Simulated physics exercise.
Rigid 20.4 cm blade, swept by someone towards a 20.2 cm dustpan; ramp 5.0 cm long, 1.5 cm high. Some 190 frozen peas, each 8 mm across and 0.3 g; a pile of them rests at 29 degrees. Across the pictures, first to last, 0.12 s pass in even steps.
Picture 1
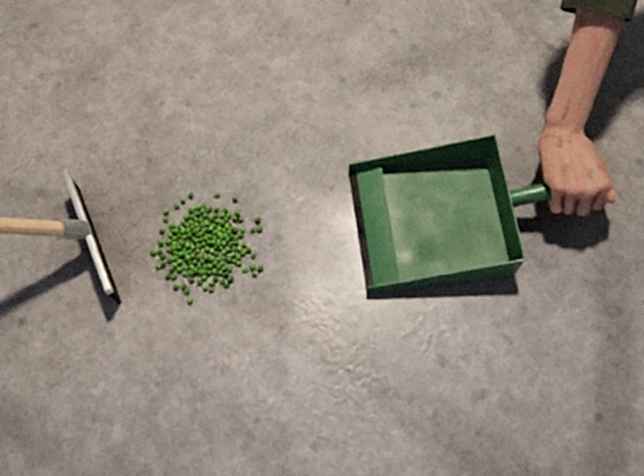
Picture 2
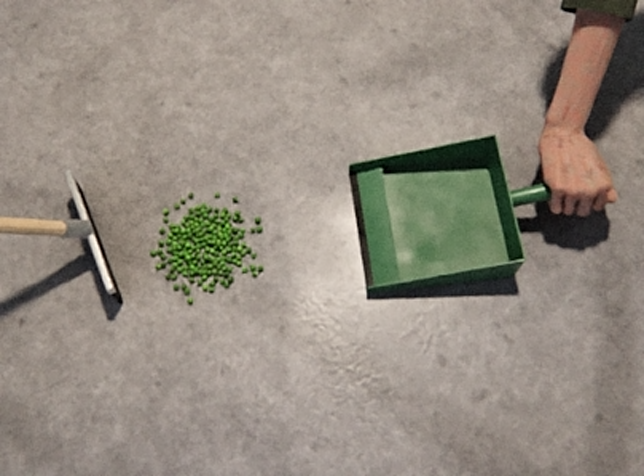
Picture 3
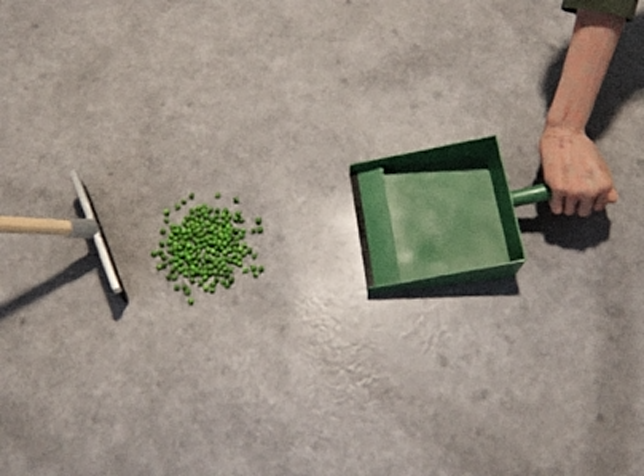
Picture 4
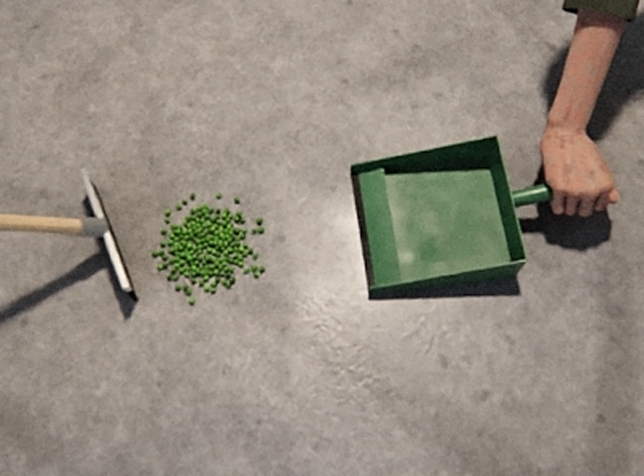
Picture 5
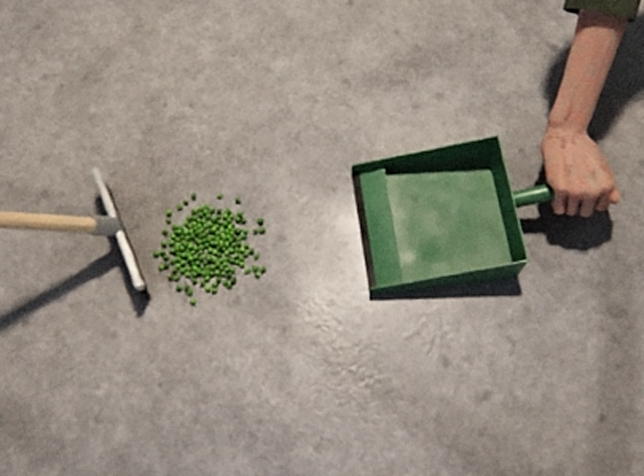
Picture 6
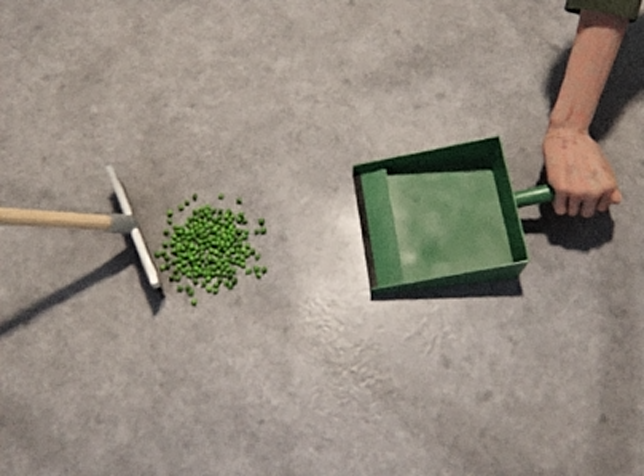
A blade on a wooden handle slides a short way right, nearing still green peas.
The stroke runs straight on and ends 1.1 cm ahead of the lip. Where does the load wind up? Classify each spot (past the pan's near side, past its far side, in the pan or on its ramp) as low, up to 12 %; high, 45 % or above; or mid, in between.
Near side low, far side mid, pan mid.
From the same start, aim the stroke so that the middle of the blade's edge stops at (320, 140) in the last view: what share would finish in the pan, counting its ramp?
Some 5 percent.
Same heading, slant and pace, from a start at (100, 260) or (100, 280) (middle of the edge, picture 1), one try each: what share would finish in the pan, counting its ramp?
First try about 30 per cent, second about 30 per cent.
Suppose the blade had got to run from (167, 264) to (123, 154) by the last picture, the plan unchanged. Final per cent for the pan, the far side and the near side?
Split: Pan = 10, far = 40, near = 0.
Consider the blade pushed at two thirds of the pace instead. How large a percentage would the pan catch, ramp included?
I'd put it at roughly 20 per cent.
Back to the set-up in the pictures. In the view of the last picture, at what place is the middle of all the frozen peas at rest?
Near (365, 203).
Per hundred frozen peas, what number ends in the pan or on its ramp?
Roughly 30 percent.
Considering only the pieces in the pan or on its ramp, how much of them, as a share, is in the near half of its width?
Something like 30 per cent of the catch.
Then, 0.19 s after the last picture, middle of the blade 18 cm from the lip; 0 % over the lip, far side 10 %, near side 0 %.
Then, 0.31 s after the last picture, middle of the blade 8 cm from the lip; 0 % over the lip, far side 20 %, near side 5 %.
Then, 0.56 s after the last picture, middle of the blade 4 cm from the lip; 40 % over the lip, far side 30 %, near side 10 %.
In the end, near side 10 %, far side 30 %, pan 30 %, in front of the lip or behind the blade 35 %.
